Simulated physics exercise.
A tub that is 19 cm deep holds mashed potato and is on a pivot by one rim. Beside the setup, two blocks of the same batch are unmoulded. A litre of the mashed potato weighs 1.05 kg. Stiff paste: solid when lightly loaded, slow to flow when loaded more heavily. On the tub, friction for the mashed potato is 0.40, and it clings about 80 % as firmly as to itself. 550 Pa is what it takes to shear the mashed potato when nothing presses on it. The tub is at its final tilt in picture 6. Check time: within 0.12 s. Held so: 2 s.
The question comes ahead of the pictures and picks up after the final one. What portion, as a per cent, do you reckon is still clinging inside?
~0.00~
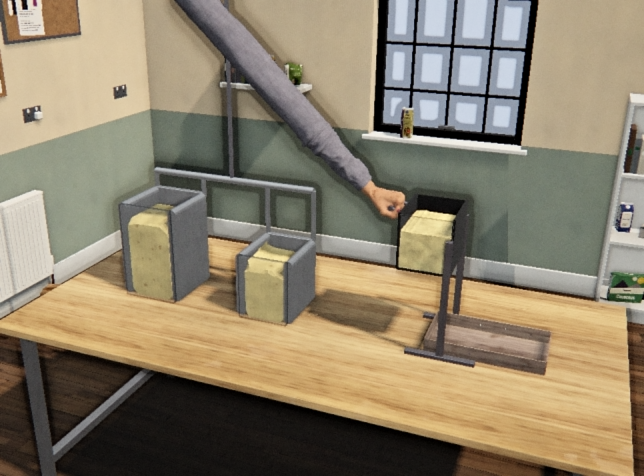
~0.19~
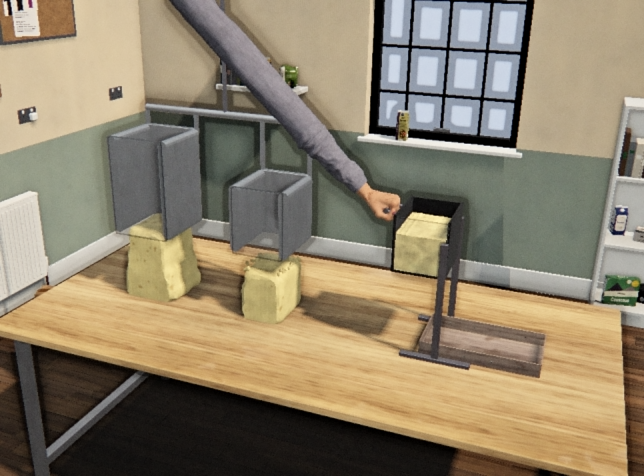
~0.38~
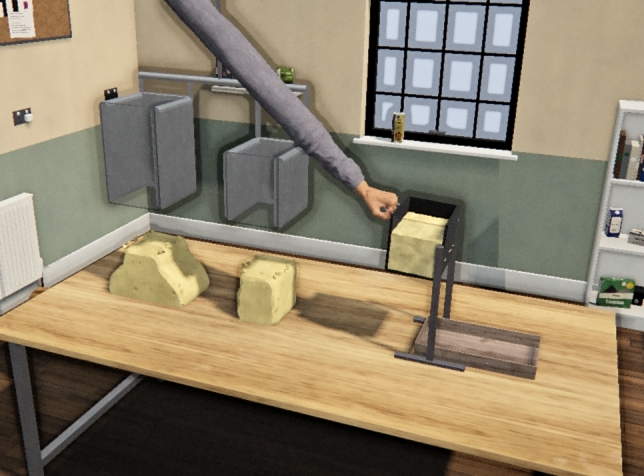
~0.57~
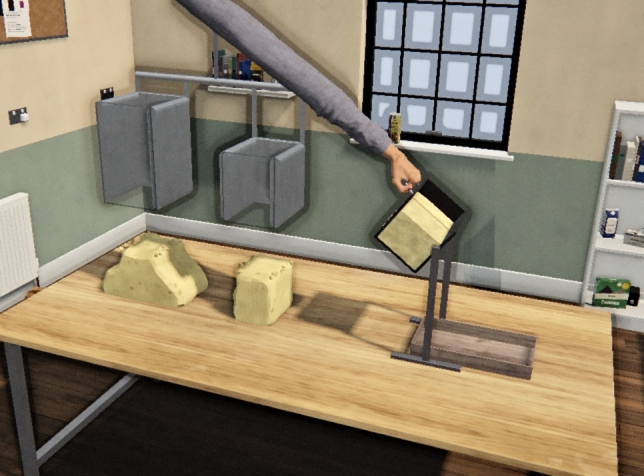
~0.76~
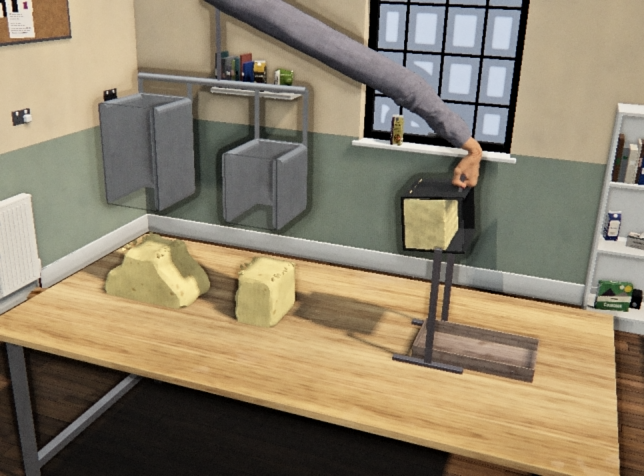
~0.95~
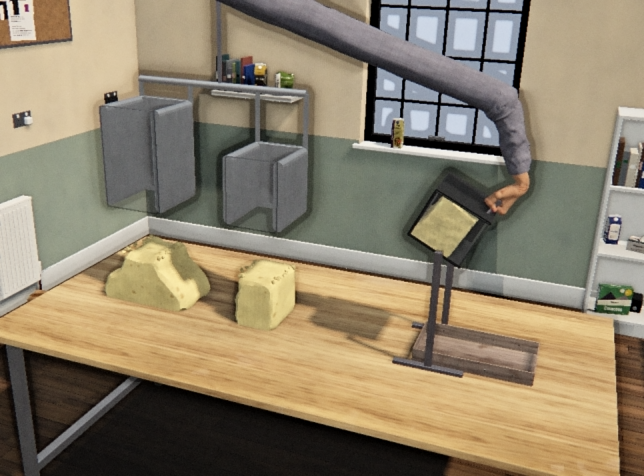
I reckon close to 0 % is still clinging.
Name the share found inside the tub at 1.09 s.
I'd put it close to 95 %.
After 1.09 s, the tub is at 116 degrees and holds 94 %.
After 1.26 s, the tub is at 116 degrees and holds 31 %.
After 1.43 s, the tub is at 116 degrees and holds 0 %.
After 1.60 s, the tub is at 116 degrees and holds 0 %.
After 2.95 s, the tub is at 116 degrees and holds 0 %.
